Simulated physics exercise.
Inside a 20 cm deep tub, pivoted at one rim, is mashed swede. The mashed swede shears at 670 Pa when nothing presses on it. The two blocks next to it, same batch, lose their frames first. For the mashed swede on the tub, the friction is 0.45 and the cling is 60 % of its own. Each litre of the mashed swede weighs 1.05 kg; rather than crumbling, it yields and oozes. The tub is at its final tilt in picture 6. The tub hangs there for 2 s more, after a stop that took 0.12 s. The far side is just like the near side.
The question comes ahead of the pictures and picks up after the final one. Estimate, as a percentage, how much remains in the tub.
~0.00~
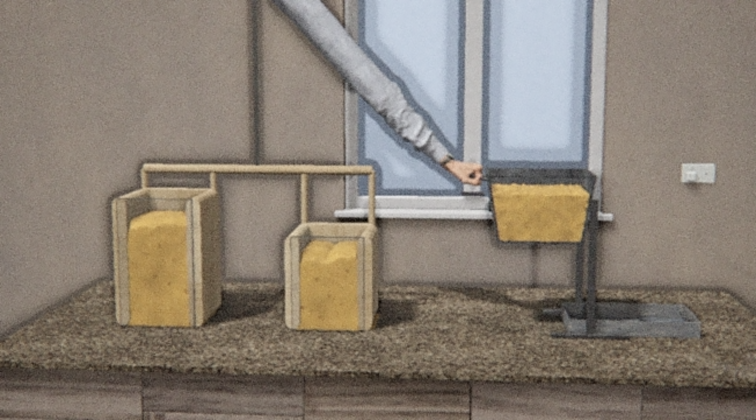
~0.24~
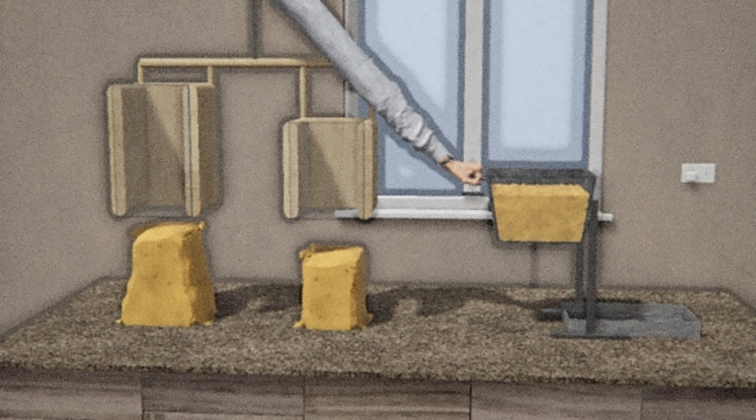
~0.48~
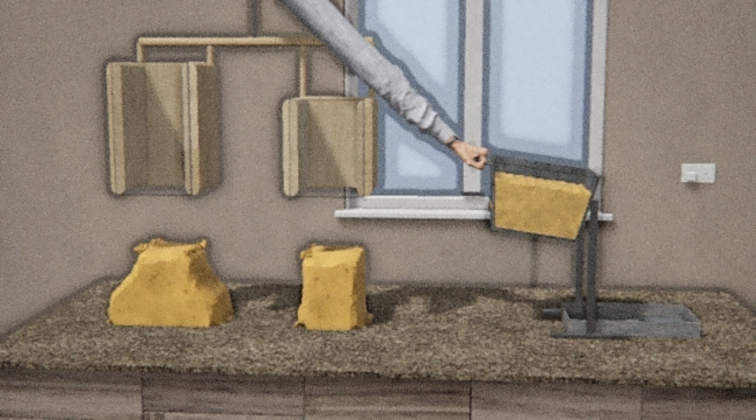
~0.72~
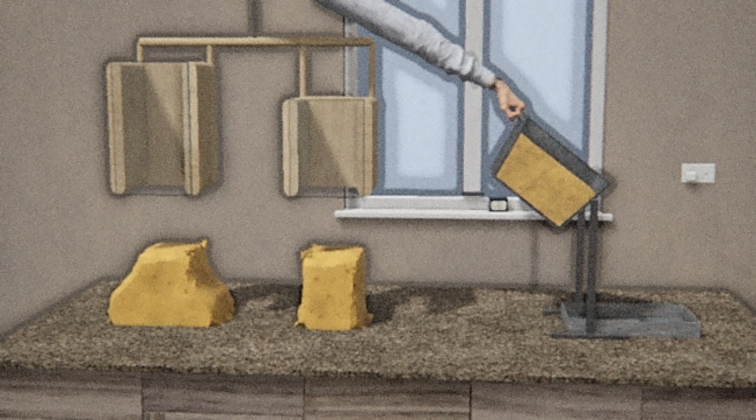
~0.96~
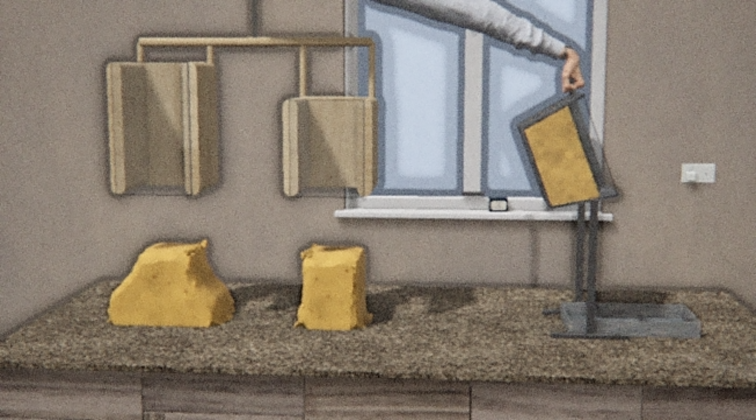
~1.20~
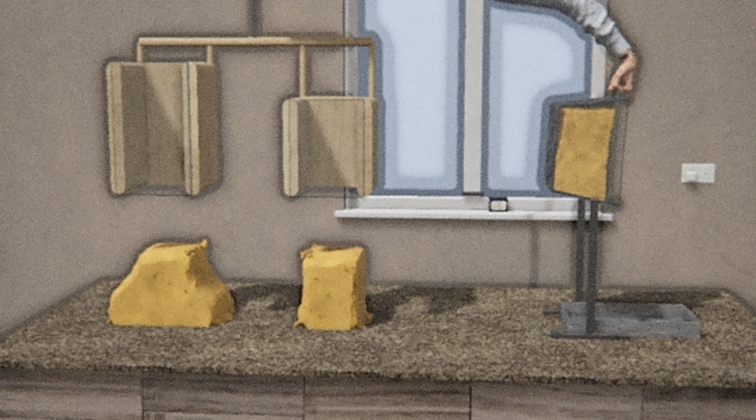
Roughly 0 per cent remains.
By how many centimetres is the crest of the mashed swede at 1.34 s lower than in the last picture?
Around 4 cm below its level in the last picture.
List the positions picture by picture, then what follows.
In the first picture, handle-side rim at (490, 176), tilt 0 degrees; highest point of the mashed swede at (566, 194); test blocks 35 cm, 25 cm high (left to right).
In the second picture, handle-side rim at (490, 176), tilt 0 degrees; highest point of the mashed swede at (566, 194); test blocks 30 cm, 24 cm high (left to right).
In the third picture, handle-side rim at (495, 161), tilt 8 degrees; highest point of the mashed swede at (501, 180); test blocks 24 cm, 24 cm high (left to right).
In the fourth picture, handle-side rim at (530, 118), tilt 38 degrees; highest point of the mashed swede at (524, 137); test blocks 24 cm, 24 cm high (left to right).
In the fifth picture, handle-side rim at (585, 97), tilt 69 degrees; highest point of the mashed swede at (568, 109); test blocks 24 cm, 24 cm high (left to right).
In the sixth picture, handle-side rim at (629, 101), tilt 93 degrees; highest point of the mashed swede at (604, 110); test blocks 24 cm, 24 cm high (left to right).
By 1.34 s, the tub is at 93 degrees and holds 98 %.
By 1.51 s, the tub is at 93 degrees and holds 58 %.
By 1.68 s, the tub is at 93 degrees and holds 32 %.
By 1.85 s, the tub is at 93 degrees and holds 4 %.
By 3.20 s, at the end, the tub is at 93 degrees and holds 0 %.
